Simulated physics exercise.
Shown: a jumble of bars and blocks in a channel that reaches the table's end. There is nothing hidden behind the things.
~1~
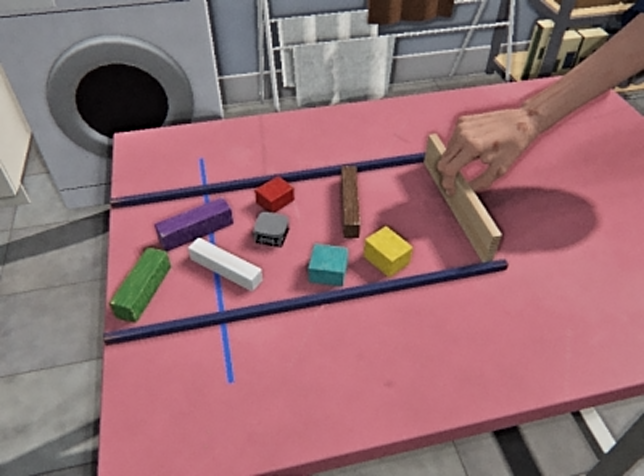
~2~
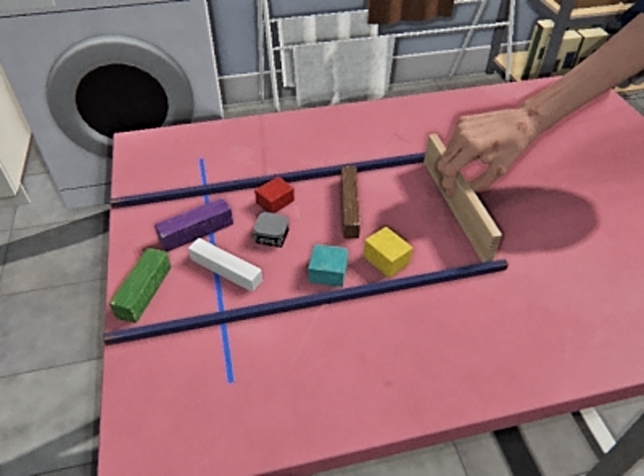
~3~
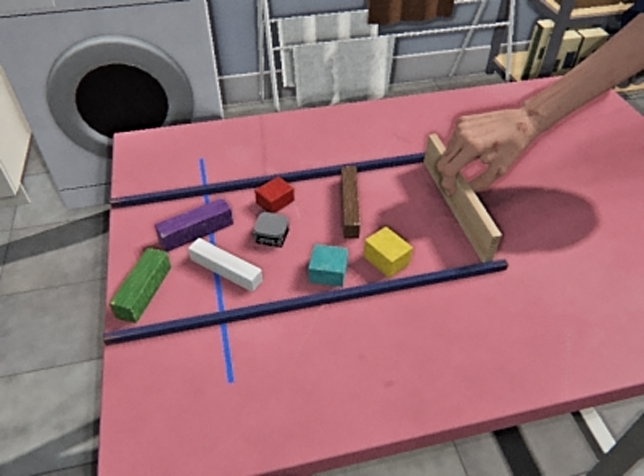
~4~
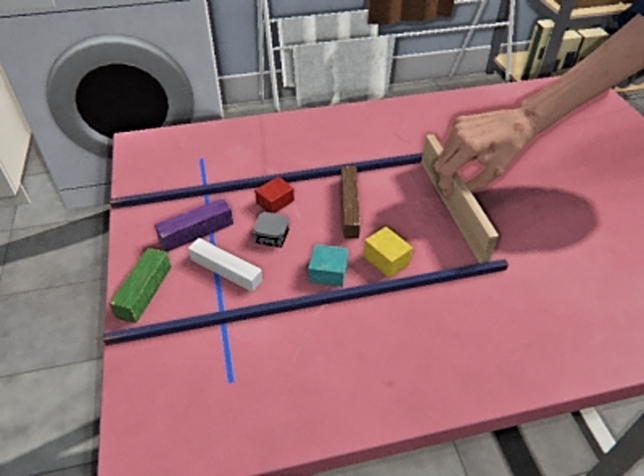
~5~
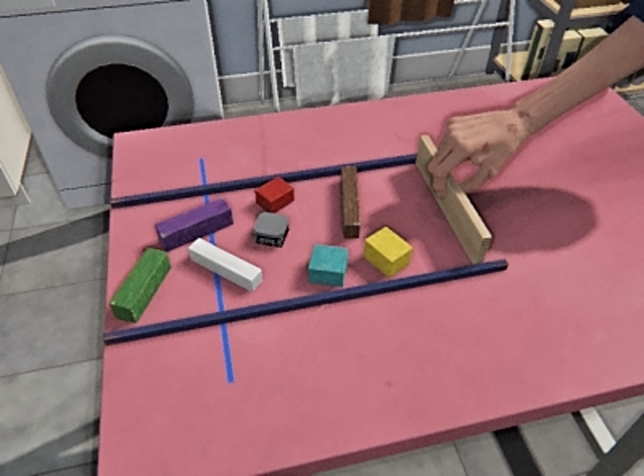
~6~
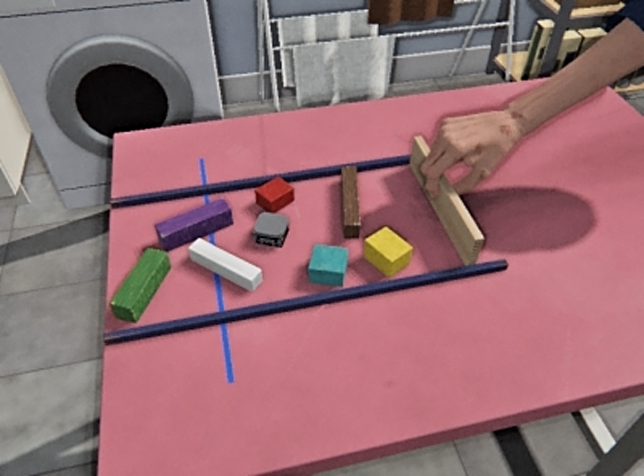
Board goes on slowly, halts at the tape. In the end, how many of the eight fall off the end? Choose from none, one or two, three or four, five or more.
Final count: None.
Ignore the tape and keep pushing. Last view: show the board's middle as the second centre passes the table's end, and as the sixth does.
For the first, roughly (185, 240); for the next, roughly (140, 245).
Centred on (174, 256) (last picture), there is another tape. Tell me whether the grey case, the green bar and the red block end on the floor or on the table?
The grey case stays put; the green bar topples off; and the red block stays put.
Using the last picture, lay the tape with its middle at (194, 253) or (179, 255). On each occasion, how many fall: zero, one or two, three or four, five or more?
First tape: One or two; second tape: Just one or two.
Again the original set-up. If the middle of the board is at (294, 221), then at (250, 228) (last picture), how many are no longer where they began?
The number moved is 6 and then 7.
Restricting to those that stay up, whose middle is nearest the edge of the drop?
That is the green bar.
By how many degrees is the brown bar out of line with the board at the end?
Around 0 degrees.
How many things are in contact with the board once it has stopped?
Count recorded: 2.
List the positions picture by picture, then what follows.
In the first frame, green bar (142, 284); purple bar (195, 224); white stick (225, 264); board (458, 195); tape (213, 250).
In the second frame, purple bar (195, 224); brown bar (350, 201).
In the third frame, white stick (225, 264); red block (275, 196).
In the fourth frame, green bar (142, 284); turquoise block (328, 265).
In the fifth frame, purple bar (195, 224); grey case (272, 230).
In the sixth frame, green bar (142, 284); purple bar (195, 224); white stick (225, 264); board (443, 197); tape (213, 250).
A little later, none off yet; green bar at rest near (142, 284); purple bar at rest near (195, 224); white stick at rest near (225, 264).
When it is over, the number that fall off is zero.
